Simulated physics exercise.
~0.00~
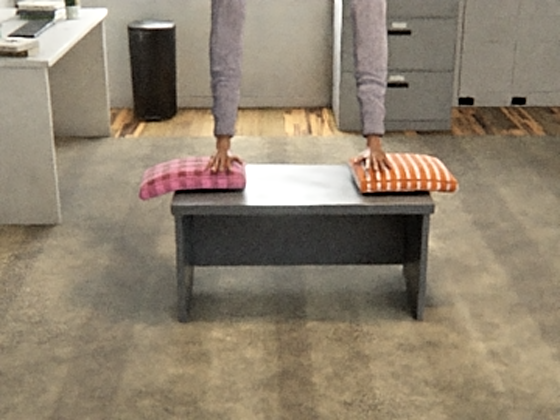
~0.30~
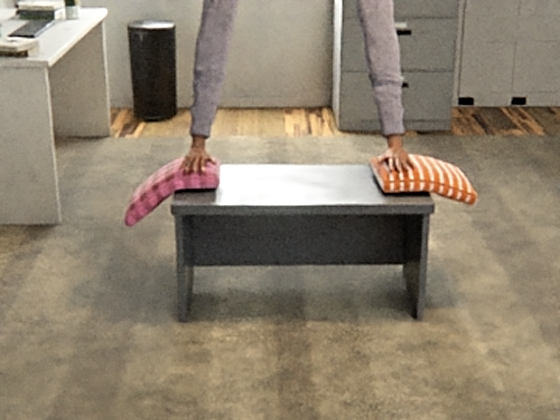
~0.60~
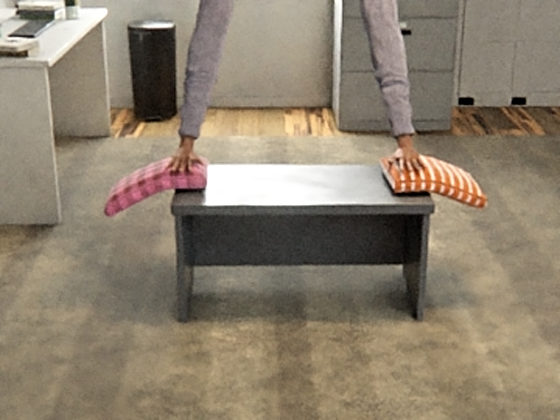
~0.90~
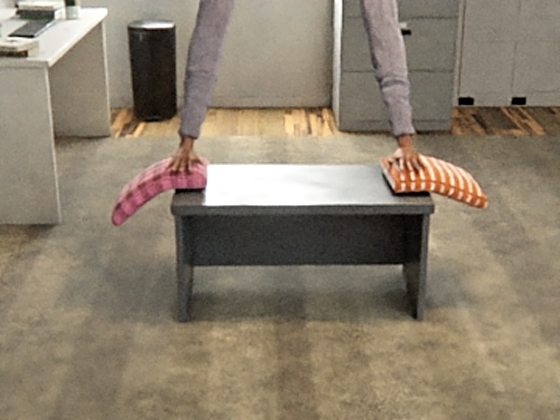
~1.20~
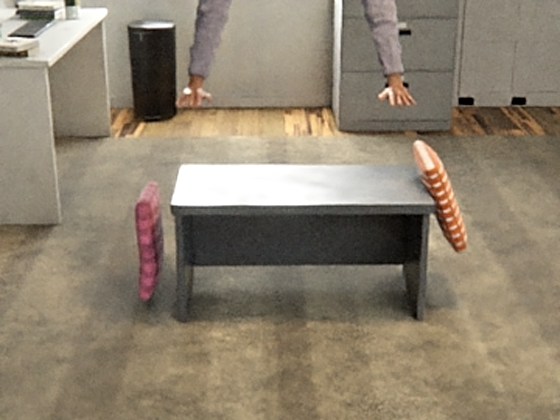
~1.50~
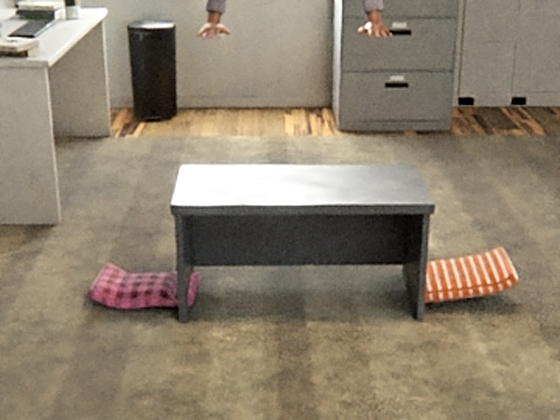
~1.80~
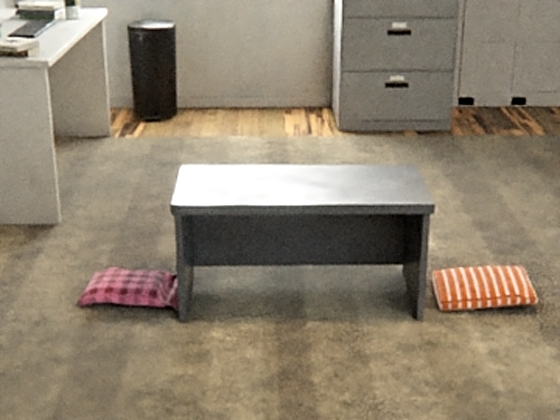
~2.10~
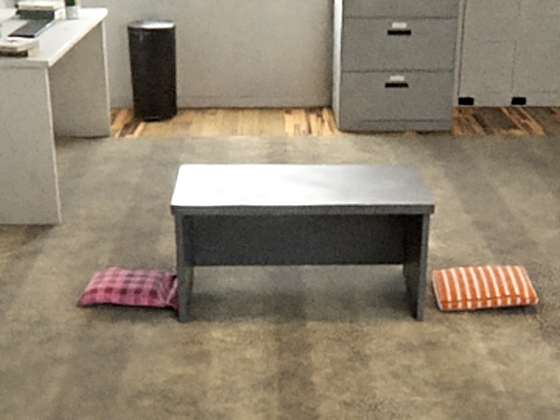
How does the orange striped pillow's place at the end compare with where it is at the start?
At the start it rests on top of the bench at the right end, under a hand. At the end it lies on the floor just to the right of the bench.
